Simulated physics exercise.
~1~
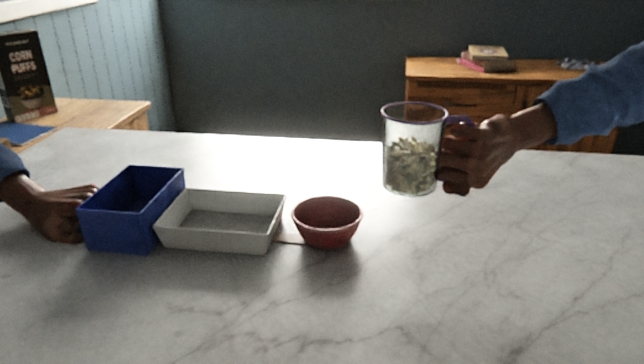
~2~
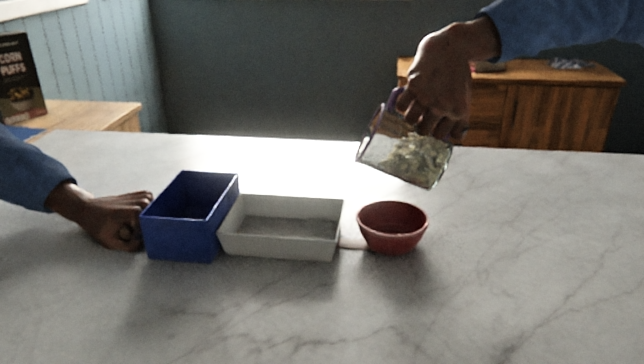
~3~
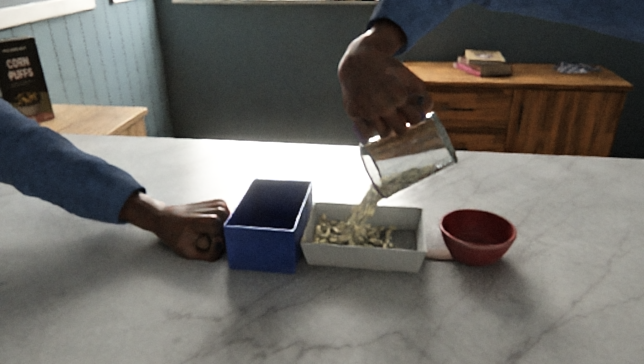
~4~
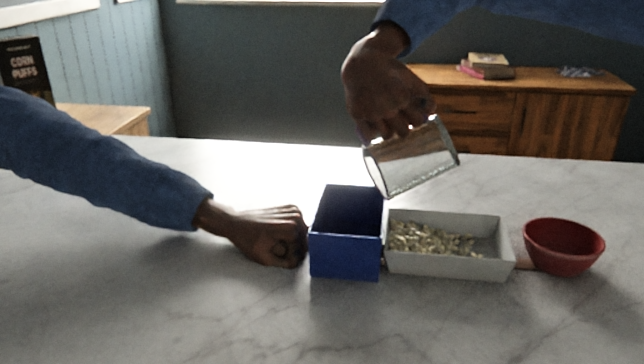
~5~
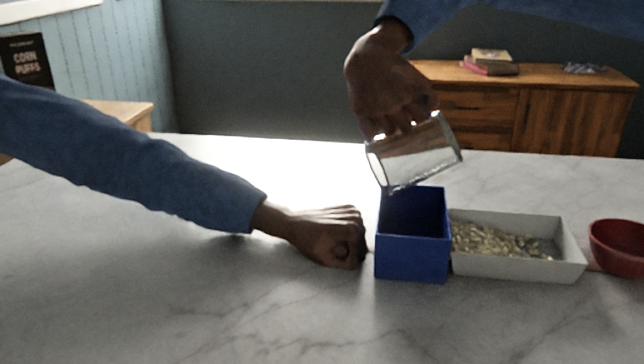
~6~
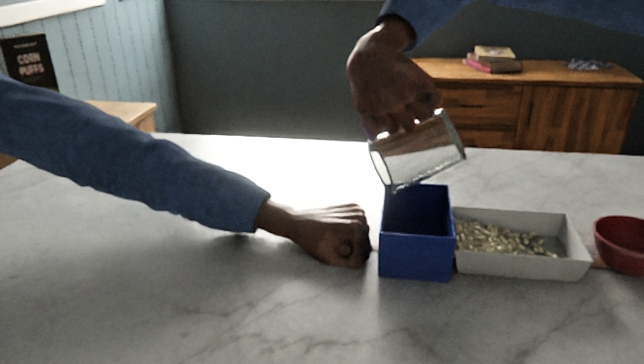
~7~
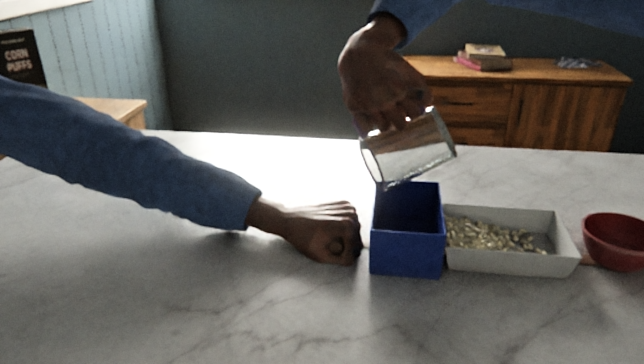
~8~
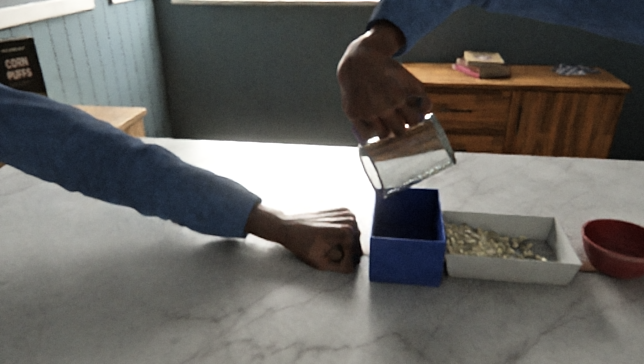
In this clip, one hand slides a joined blue tin, white tin and red bowl rightward across a marble surface while another tips a clear cup, pouring pale beans into the white tin. The containers stop with the emptied cup held tilted above the blue tin.
